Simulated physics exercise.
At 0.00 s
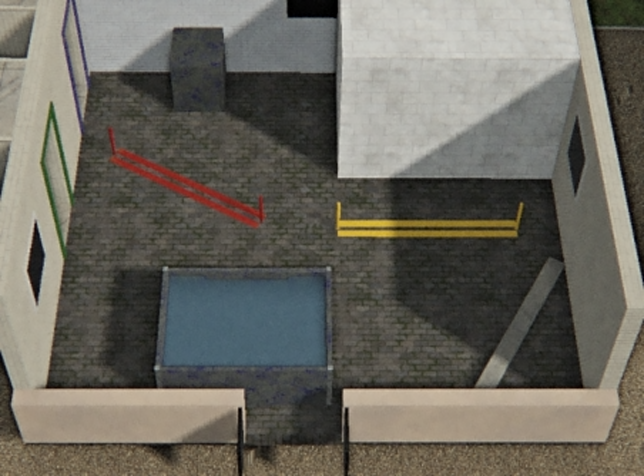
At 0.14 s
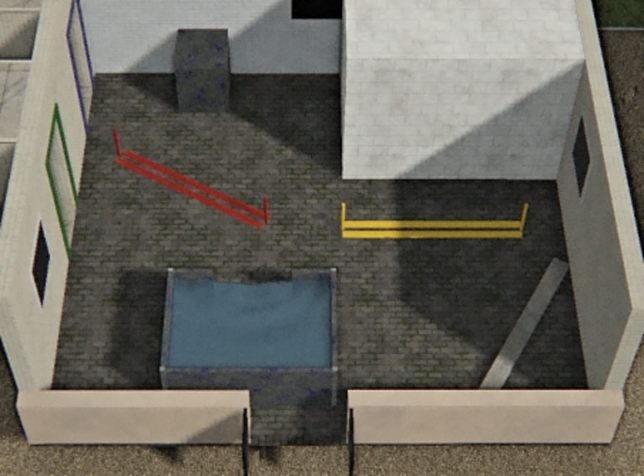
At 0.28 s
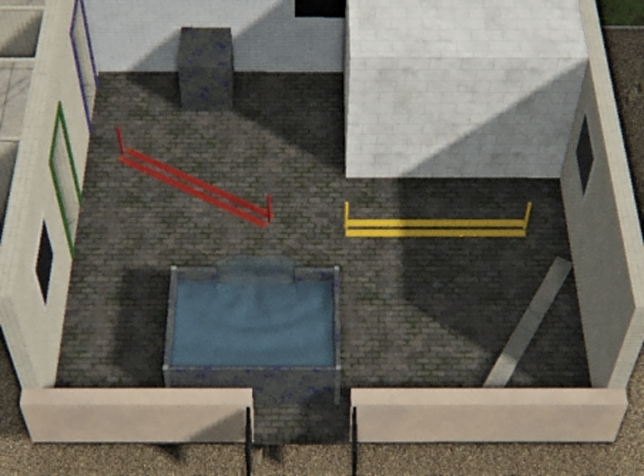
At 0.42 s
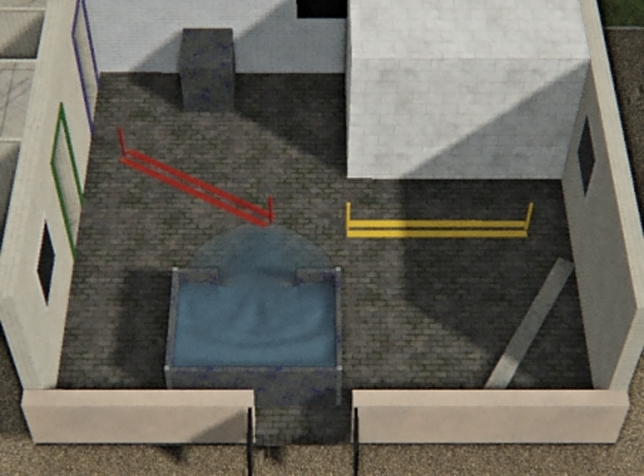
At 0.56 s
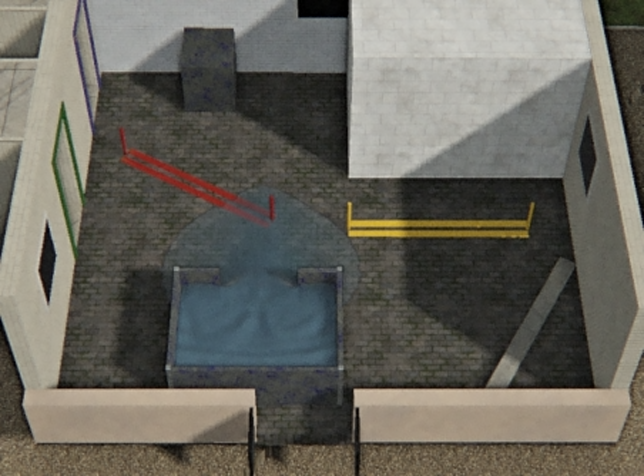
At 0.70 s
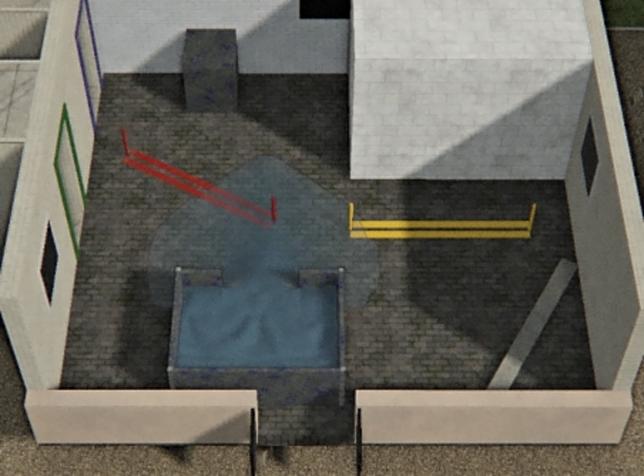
Water pours from the far side of a tank and spreads across the dark paved floor.
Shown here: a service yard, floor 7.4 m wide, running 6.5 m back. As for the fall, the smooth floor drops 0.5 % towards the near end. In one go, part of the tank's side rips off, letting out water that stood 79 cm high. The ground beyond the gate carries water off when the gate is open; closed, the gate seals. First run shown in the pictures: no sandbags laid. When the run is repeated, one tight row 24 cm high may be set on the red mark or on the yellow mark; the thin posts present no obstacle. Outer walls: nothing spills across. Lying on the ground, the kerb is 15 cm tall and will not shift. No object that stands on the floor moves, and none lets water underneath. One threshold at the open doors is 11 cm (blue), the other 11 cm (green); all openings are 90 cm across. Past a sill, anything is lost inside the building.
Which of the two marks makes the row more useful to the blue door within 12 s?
The red mark does.
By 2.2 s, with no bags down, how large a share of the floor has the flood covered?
Wet fraction: Around 50 %.
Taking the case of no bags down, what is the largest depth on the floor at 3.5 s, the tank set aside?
Roughly 30 centimetres.
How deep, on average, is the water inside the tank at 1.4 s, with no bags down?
Mean depth: About 48 cm.
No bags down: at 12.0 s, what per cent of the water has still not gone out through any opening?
Something like 94 percent.
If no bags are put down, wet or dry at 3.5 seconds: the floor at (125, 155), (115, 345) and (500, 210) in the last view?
Soaked, bone dry, soaked.
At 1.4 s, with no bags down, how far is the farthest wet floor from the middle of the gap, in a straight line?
4.8 m.
After 1.4 s water covers 40 % of the floor and is deepest (40 cm) near (260, 298) in the run without bags; in at the blue door, 0 L with no bags, 0 L with the row on red, 0 L on yellow.
After 2.2 s water covers 50 % of the floor and is deepest (43 cm) near (104, 75) in the run without bags; in at the blue door, 0 L with no bags, 0 L with the row on red, 0 L on yellow.
After 3.5 s water covers 55 % of the floor and is deepest (30 cm) near (344, 140) in the run without bags; in at the blue door, 34 L with no bags, 0 L with the row on red, 40 L on yellow.
After 7.0 s water covers 85 % of the floor and is deepest (14 cm) near (56, 418) in the run without bags; in at the blue door, 71 L with no bags, 16 L with the row on red, 81 L on yellow.
After 12.0 s water covers 95 % of the floor and is deepest (14 cm) near (164, 407) in the run without bags; in at the blue door, 73 L with no bags, 18 L with the row on red, 83 L on yellow.
